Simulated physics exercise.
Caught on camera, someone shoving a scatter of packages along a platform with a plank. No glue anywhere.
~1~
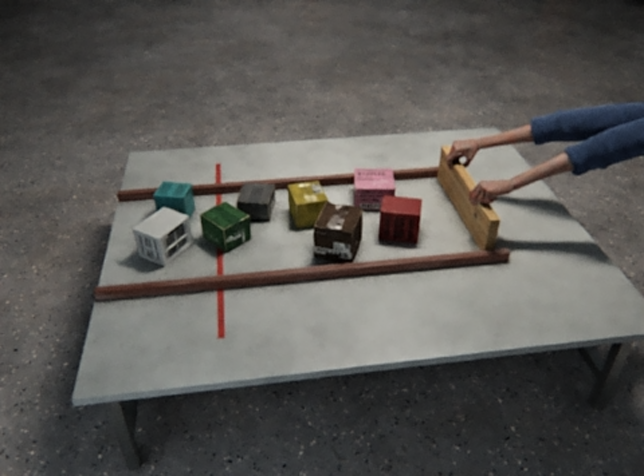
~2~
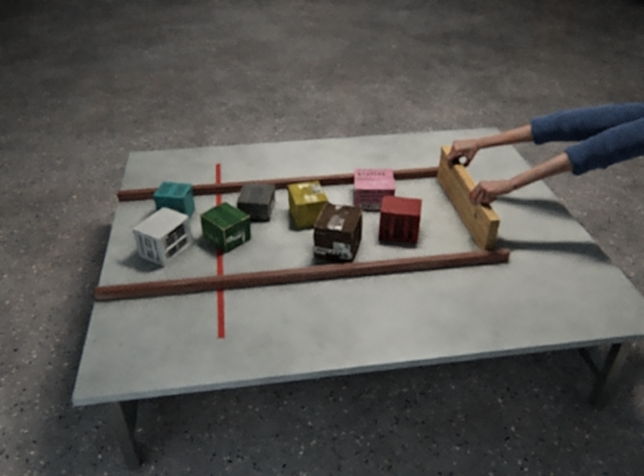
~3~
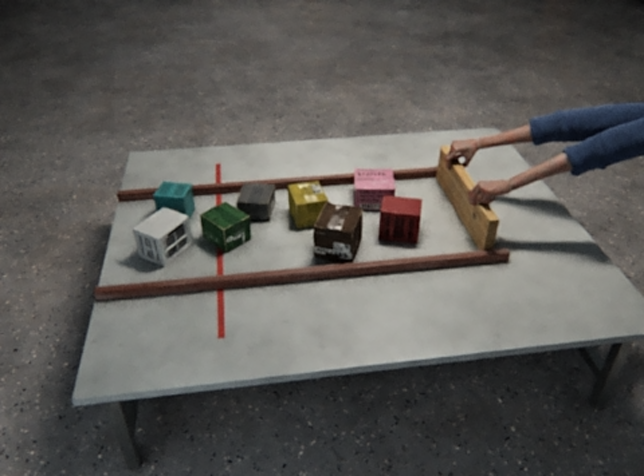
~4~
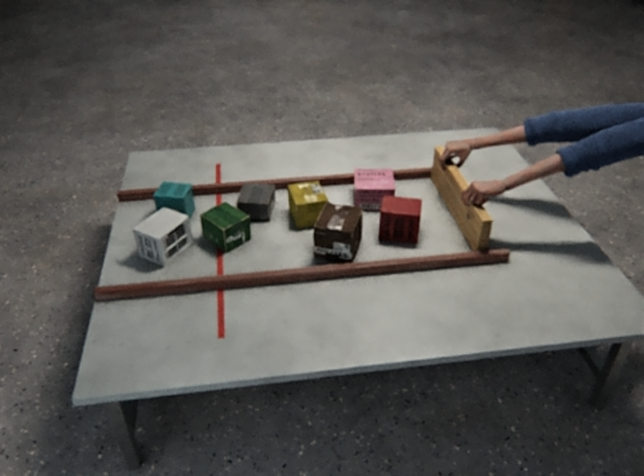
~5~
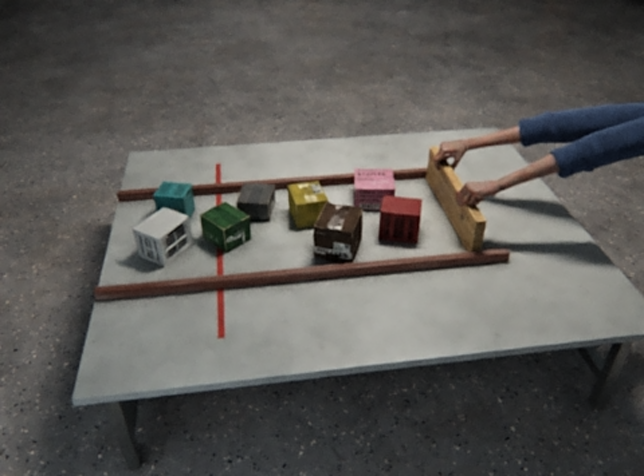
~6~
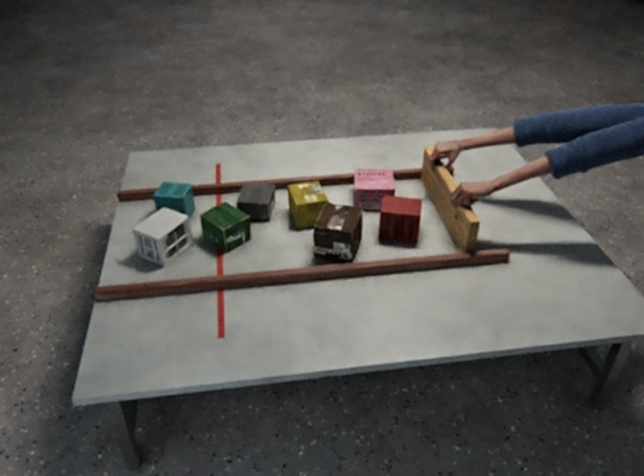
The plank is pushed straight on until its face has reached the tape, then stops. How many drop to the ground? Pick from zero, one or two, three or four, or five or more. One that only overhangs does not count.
As it turns out, the number that fall off is one or two.
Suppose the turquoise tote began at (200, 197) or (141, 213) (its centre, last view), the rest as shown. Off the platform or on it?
In that order, it drops off; tumbles off.
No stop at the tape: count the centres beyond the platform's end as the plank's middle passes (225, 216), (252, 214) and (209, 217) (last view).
In that order 1, 0 and 2.
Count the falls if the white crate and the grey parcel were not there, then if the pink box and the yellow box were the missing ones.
It would be 0 and 0.
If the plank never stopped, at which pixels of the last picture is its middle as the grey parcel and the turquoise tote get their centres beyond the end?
For the grey parcel at (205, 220), for the turquoise tote at (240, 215).
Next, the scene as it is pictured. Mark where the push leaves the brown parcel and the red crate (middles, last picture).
The brown parcel stops around (155, 256); the red crate around (197, 241).
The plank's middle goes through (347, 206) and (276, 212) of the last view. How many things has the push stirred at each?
The counts are 5 and 8.
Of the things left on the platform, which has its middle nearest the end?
That is the white crate.
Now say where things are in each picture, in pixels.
The first frame shows white crate (164, 236); turquoise tote (175, 203); green parcel (226, 227); plank (465, 197); tape (219, 234).
The second frame shows turquoise tote (175, 203); red crate (400, 219).
The third frame shows green parcel (226, 227); plank (464, 197).
The fourth frame shows white crate (164, 236); yellow box (308, 204).
The fifth frame shows turquoise tote (175, 203); grey parcel (257, 201).
The sixth frame shows white crate (164, 236); turquoise tote (175, 203); green parcel (226, 227); plank (447, 198); tape (219, 234).
Soon after, none off yet; white crate at rest near (164, 236); turquoise tote at rest near (175, 203); green parcel at rest near (226, 227).
In the end, the number that fall off is one or two; gone, turquoise tote.
